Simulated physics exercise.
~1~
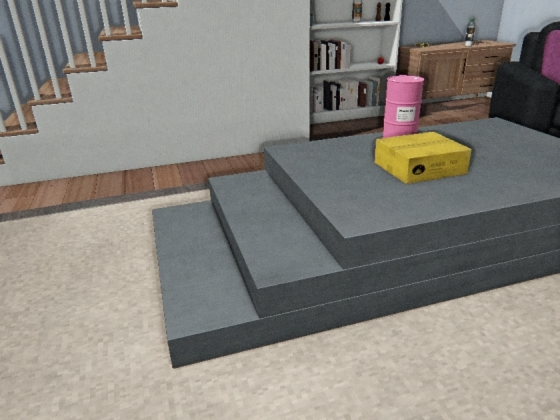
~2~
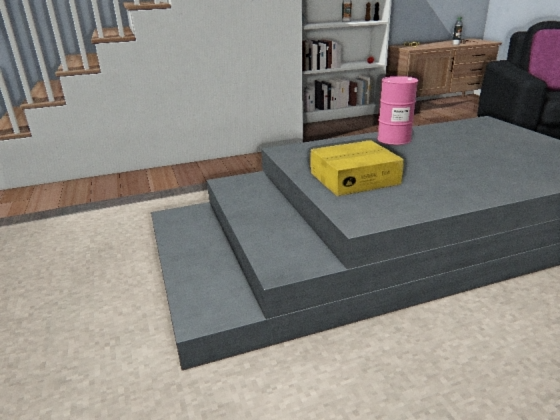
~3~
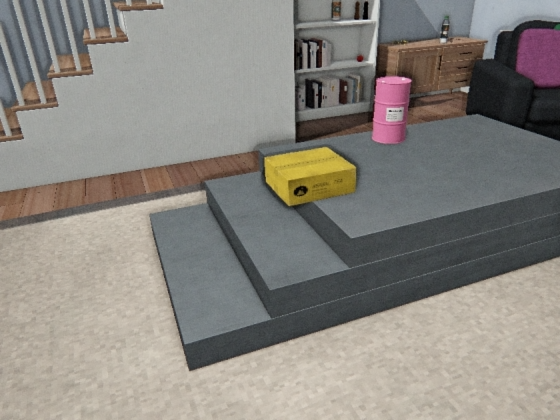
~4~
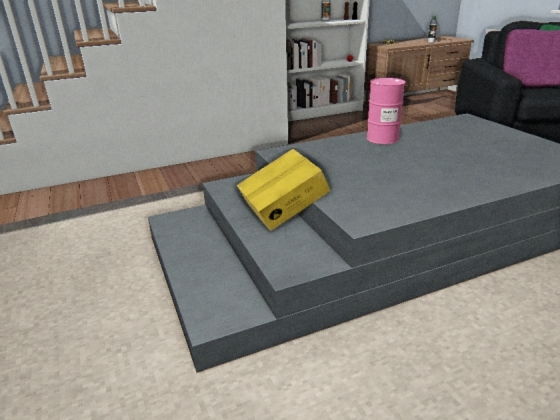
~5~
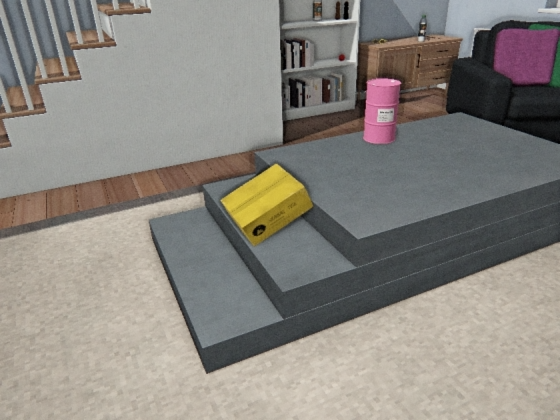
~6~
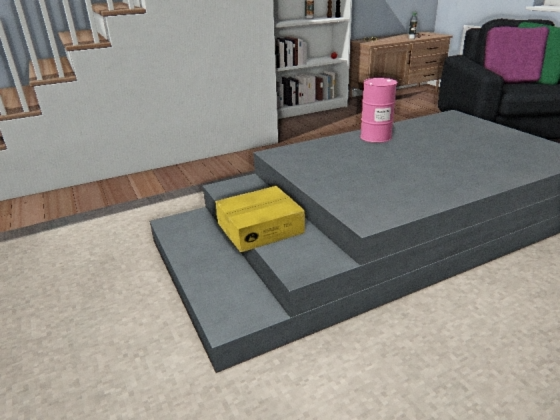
On a grey landing, a yellow box slides left, tips over the edge and settles on the step below.
